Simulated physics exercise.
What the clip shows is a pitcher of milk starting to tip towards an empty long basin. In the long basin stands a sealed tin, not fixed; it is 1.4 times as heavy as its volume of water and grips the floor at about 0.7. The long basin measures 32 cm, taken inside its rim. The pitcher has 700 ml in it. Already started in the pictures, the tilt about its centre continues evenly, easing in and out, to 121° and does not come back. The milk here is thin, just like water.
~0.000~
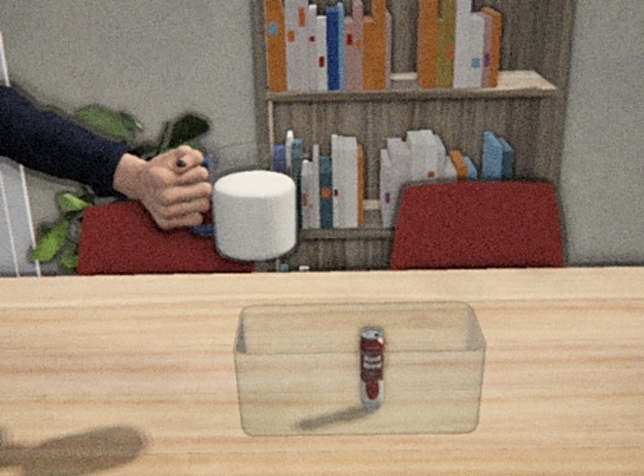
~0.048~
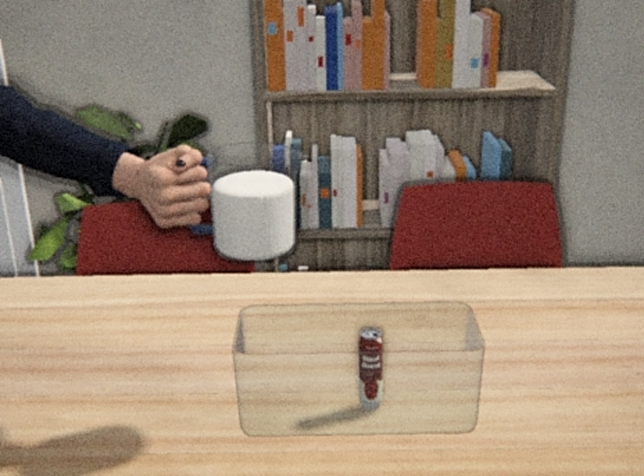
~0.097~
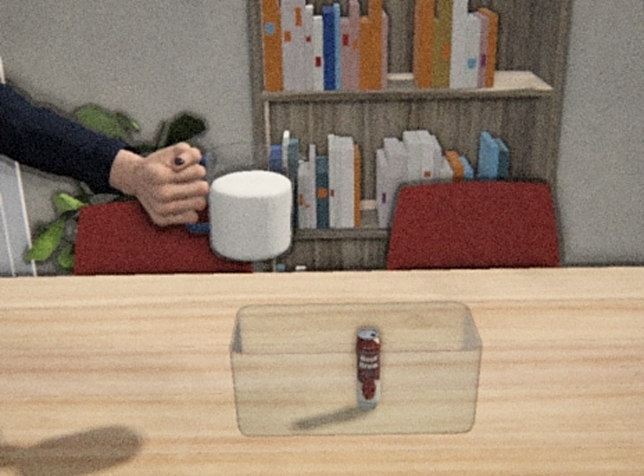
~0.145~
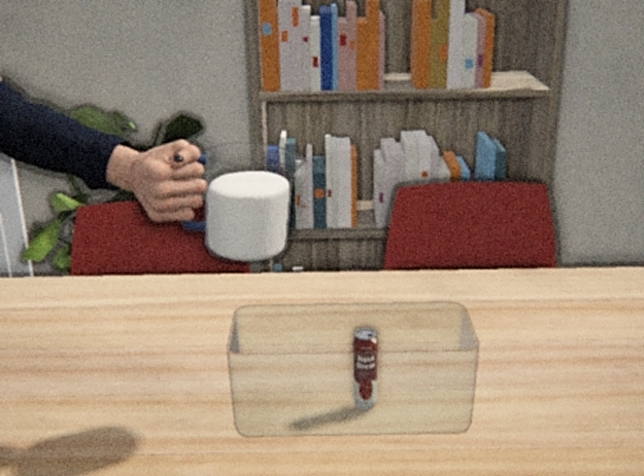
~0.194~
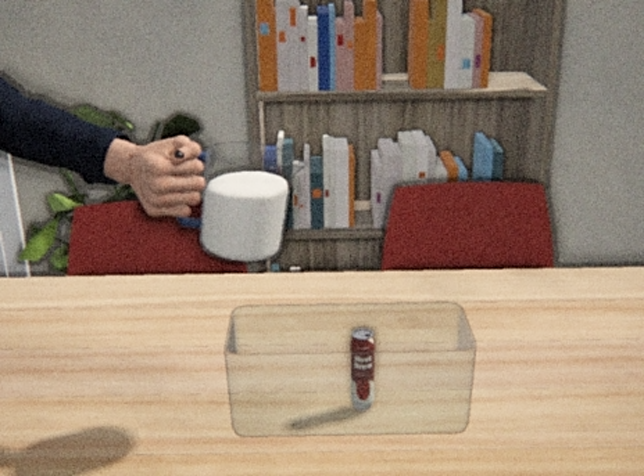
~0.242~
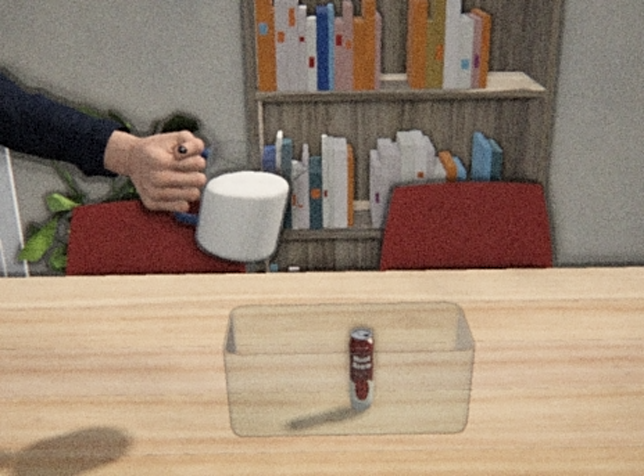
At a wooden table before a bookshelf and red chairs, a hand held a white pitcher up to the left of a clear basin with a small tin inside, and slowly leaned it slightly rightward.
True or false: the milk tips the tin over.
True.
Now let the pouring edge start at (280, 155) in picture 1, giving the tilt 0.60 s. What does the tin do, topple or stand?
Then it stays on its base.
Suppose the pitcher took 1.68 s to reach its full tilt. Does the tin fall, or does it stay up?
In that case the tin stays vertical.
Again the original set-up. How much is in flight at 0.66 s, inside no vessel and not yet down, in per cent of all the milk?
Around 16 in a hundred.
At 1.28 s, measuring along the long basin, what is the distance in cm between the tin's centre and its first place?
About 4 cm.
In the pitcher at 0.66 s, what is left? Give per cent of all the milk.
I'd estimate some 84 % remains.
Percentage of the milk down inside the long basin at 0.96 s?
Around 60 per cent of the whole.
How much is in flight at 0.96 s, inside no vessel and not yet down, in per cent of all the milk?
It comes to some 24 percent of the total.
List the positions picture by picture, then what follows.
In the first frame, it leans 0°; its right rim is at (309, 154); the milk meets the walls at (214, 183) and (294, 182); the long basin's rim runs from (238, 330) to (478, 326); the tin's top is at (372, 337).
In the second frame, it leans 1°; its right rim is at (309, 155); the milk meets the walls at (213, 183) and (293, 181).
In the third frame, it leans 2°; its right rim is at (307, 156); the milk meets the walls at (211, 183) and (291, 182).
In the fourth frame, it leans 5°; its right rim is at (307, 159); the milk meets the walls at (209, 184) and (289, 182).
In the fifth frame, it leans 9°; its right rim is at (307, 163); the milk meets the walls at (207, 183) and (287, 182).
In the sixth frame, it leans 13°; its right rim is at (309, 168); the milk meets the walls at (207, 184) and (288, 183).
Then, 0.66 s in, the tilt is 76° and 84 per cent is still to pour; the tin stands where it began.
Then, 0.96 s in, the tilt is 115° and 17 per cent is still to pour; the tin stands where it began.
Then, 1.28 s in, the tilt is 121° and 0 per cent is still to pour; the tin leans 18°.
Then, 1.63 s in, the tilt is 121° and 0 per cent is still to pour; the tin lies on its side.
Finally, the tin lies on its side.
